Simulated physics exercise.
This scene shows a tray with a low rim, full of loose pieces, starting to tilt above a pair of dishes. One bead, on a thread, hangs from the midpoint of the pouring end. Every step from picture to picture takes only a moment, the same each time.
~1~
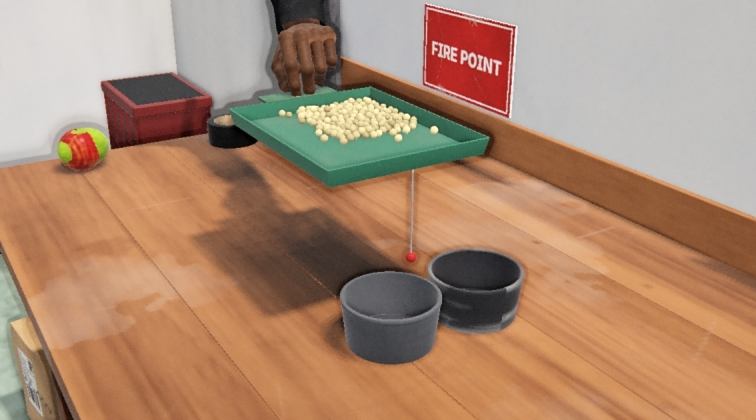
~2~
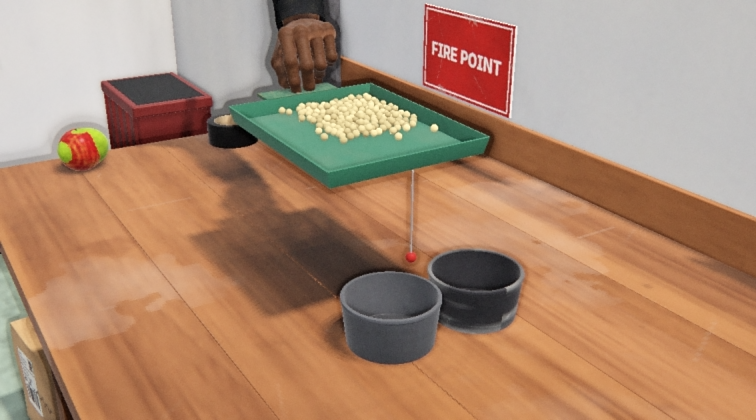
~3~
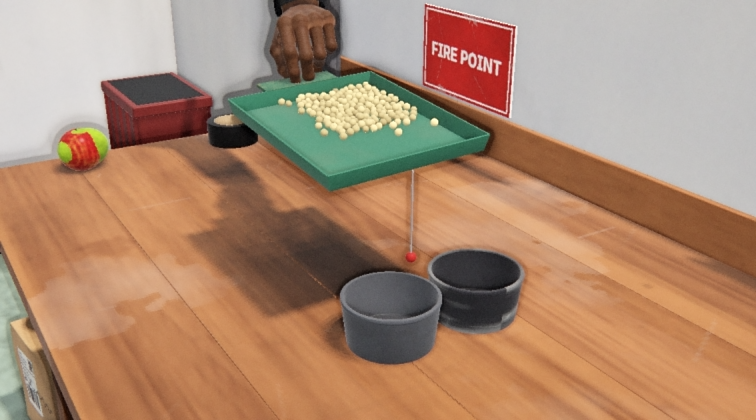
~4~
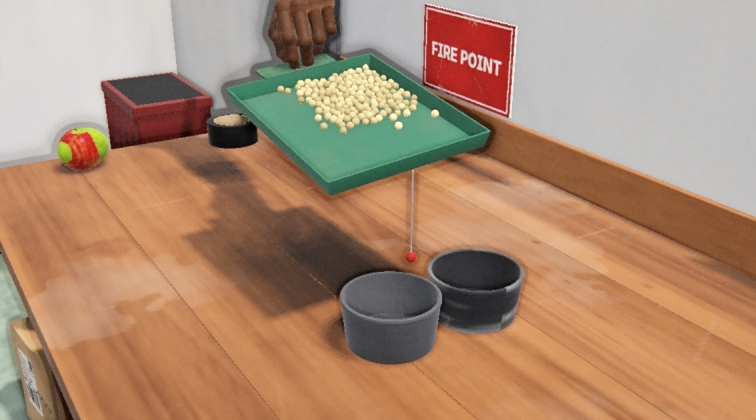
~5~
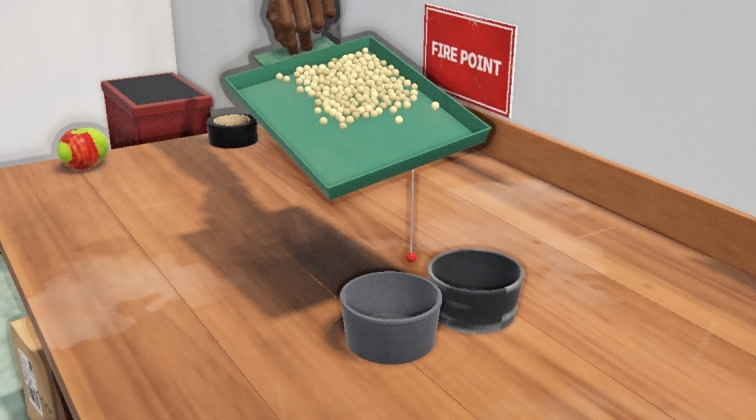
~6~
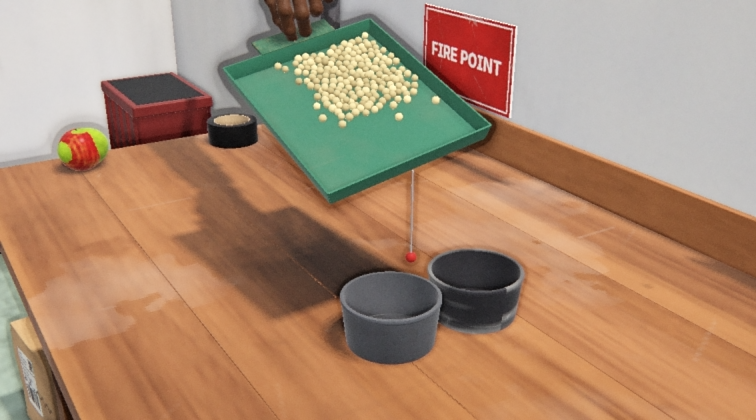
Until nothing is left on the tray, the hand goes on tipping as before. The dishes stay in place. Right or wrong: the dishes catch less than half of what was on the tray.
Right - they catch less than half.
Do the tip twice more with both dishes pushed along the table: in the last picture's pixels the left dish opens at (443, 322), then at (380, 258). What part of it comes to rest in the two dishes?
I'd expect some 0 percent, and then some 0 percent.
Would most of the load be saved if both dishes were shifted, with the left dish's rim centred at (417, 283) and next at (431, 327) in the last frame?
The pair would catch the lesser share the first time and the lesser share the second time.
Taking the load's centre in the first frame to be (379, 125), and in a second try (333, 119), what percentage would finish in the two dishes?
Close to 40 in a hundred, then close to 30 in a hundred.
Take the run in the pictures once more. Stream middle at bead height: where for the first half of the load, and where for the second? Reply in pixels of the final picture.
Around (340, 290), followed by around (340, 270).
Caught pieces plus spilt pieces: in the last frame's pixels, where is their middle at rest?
Last view, centre at rest - approx. (336, 352).
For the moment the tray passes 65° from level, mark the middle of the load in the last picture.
I'd put the middle of the pieces at roughly (343, 203).
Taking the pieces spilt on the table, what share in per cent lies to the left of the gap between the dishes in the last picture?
Roughly 100 percent.
Just after the last frame, tray tipped steeply; roughly two thirds on the tray; just a few in the left dish; about a tenth outside both; roughly a quarter in the air.
A moment on, tray tipped past a quarter turn; roughly a third on the tray; roughly a quarter in the left dish; roughly half outside both; about a tenth in the air.
Further on, tray tipped past a quarter turn; roughly a quarter in the left dish; the larger part outside both.
When it is over, tray tipped past a quarter turn; roughly a quarter in the left dish; not one in the right dish; the larger part outside both.
